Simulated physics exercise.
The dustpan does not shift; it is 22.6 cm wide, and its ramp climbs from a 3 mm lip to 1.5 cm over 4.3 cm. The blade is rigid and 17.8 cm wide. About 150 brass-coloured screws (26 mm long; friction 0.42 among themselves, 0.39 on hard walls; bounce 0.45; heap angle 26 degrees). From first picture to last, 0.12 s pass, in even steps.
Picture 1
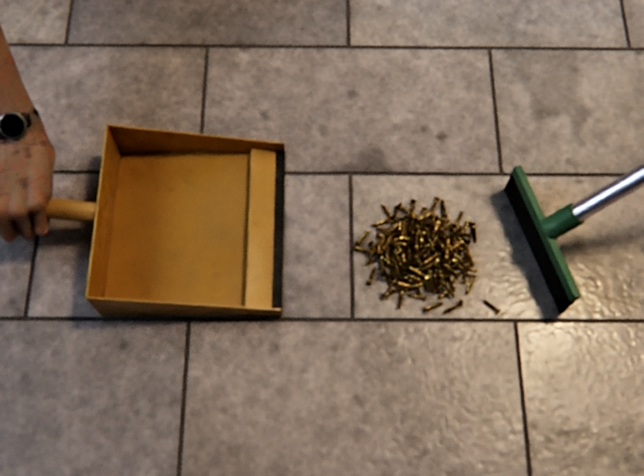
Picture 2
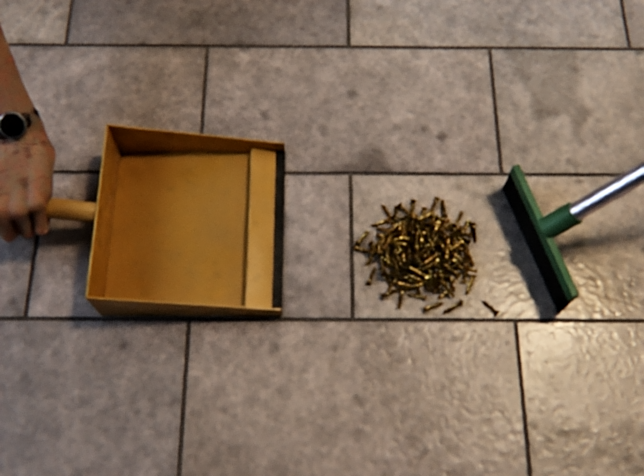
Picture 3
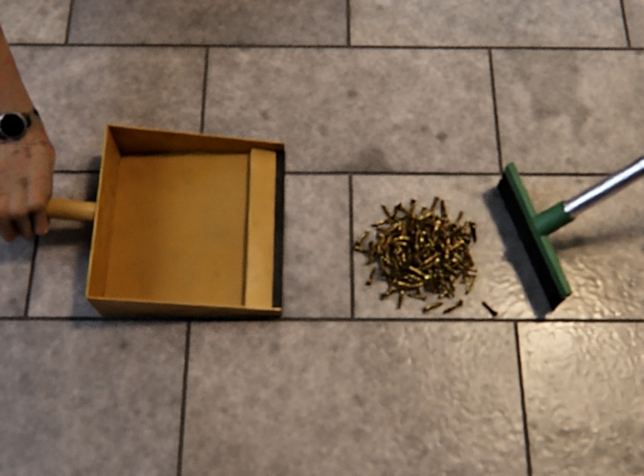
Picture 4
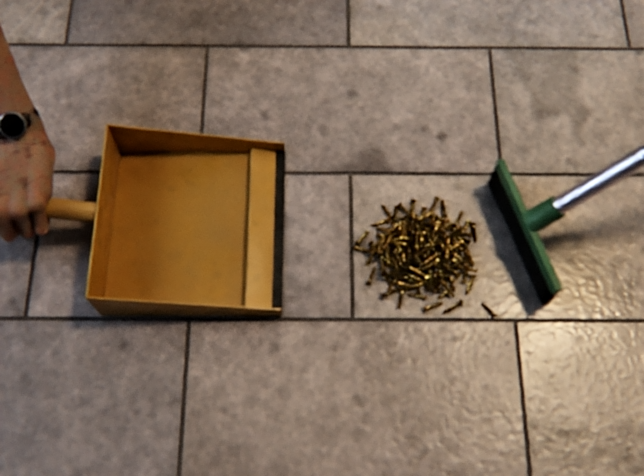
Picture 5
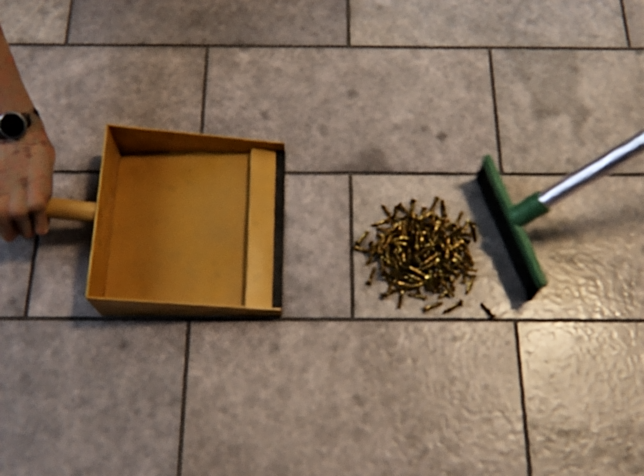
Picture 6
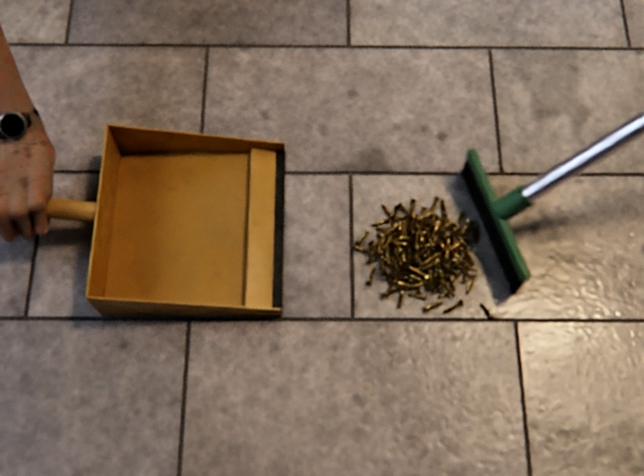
Green-bladed squeegee sliding left across grey tiles to the edge of a brass-coloured screw pile, a hand holding a yellow dustpan still.
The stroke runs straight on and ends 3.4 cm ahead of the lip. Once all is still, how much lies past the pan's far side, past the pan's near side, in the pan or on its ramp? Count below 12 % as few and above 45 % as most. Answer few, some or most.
Far side: Few, near side: Few, pan: Few.
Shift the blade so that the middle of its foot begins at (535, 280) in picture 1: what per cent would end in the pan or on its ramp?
Some 5 per cent.
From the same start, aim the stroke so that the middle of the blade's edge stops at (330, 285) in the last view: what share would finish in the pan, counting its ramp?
Some 25 per cent.
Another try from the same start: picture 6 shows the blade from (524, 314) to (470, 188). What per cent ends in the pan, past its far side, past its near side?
Pan 20, far 0, near 35.
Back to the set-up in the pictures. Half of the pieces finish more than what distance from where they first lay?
Roughly 12 cm.
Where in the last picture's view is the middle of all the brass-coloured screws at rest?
Around (332, 256).
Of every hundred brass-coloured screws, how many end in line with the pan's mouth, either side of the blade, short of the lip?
Some 95 per cent.
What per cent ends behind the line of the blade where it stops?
About 30 per cent.
Then, 0.14 s after the last picture, middle of the blade 15 cm from the lip; 0 % over the lip, far side 0 %, near side 0 %.
Then, 0.23 s after the last picture, middle of the blade 8 cm from the lip; 0 % over the lip, far side 0 %, near side 0 %.
Then, 0.45 s after the last picture, middle of the blade 6 cm from the lip; 5 % over the lip, far side 0 %, near side 0 %.
In the end, far side 0 %, near side 0 %, pan 0 %, in front of the lip or behind the blade 95 %.
